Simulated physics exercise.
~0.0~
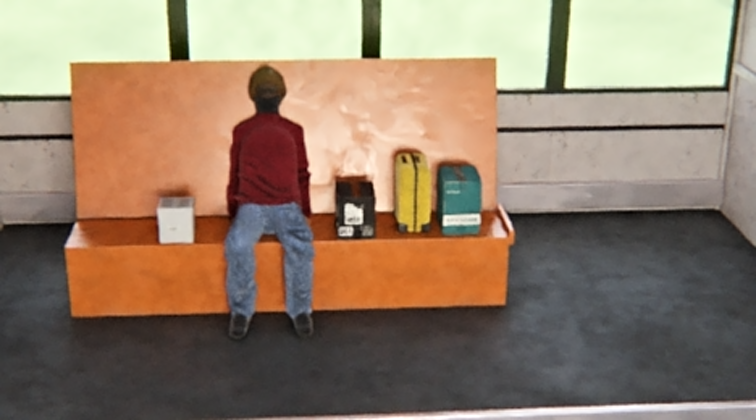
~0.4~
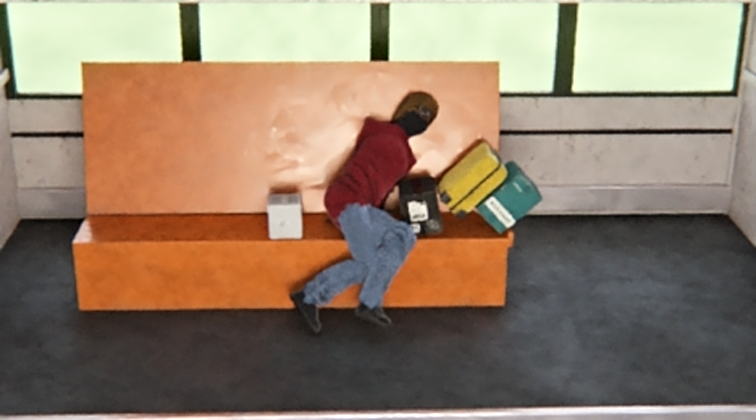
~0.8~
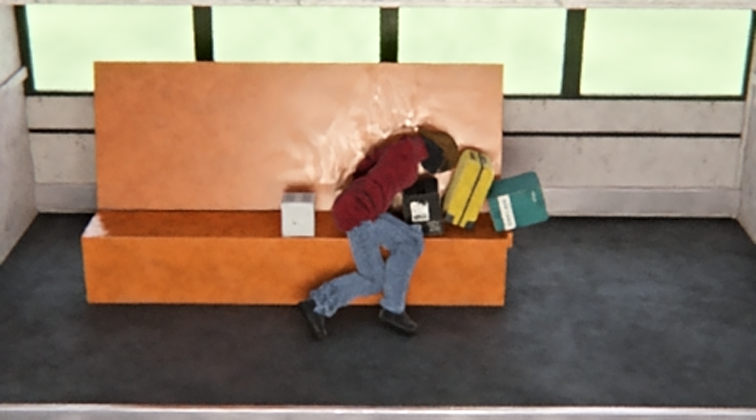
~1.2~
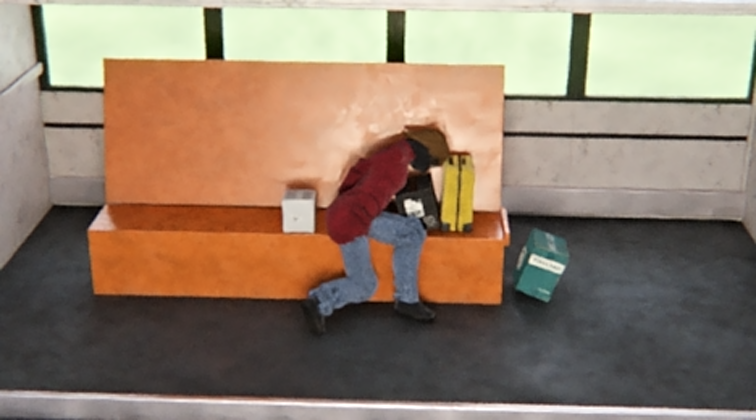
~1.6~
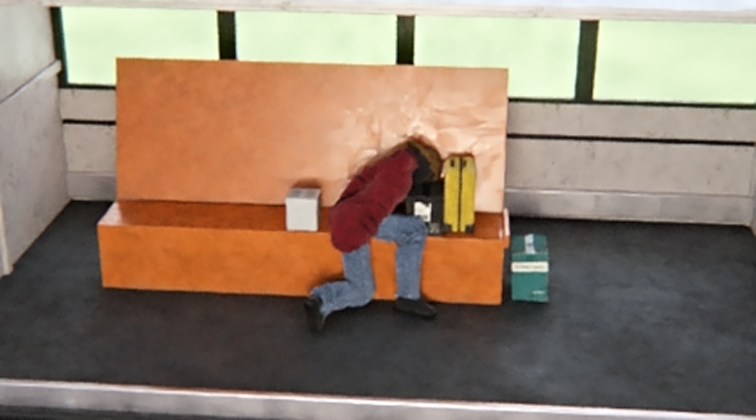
A person in a dark red top and blue jeans sits slumped on a long orange bench beneath pale green windows, seen from in front and slightly above, while the view drifts gently sideways. A white tub stands to the left, with a black holdall, yellow case and teal pack to the right. The person pitches rightward into the bags, the tub slides the same way, and the case and pack tip over. The person folds lower as the pack topples off the bench's right end. Finally the pack rests upside down on the dark floor, while the case stands upright beside the slumped person.
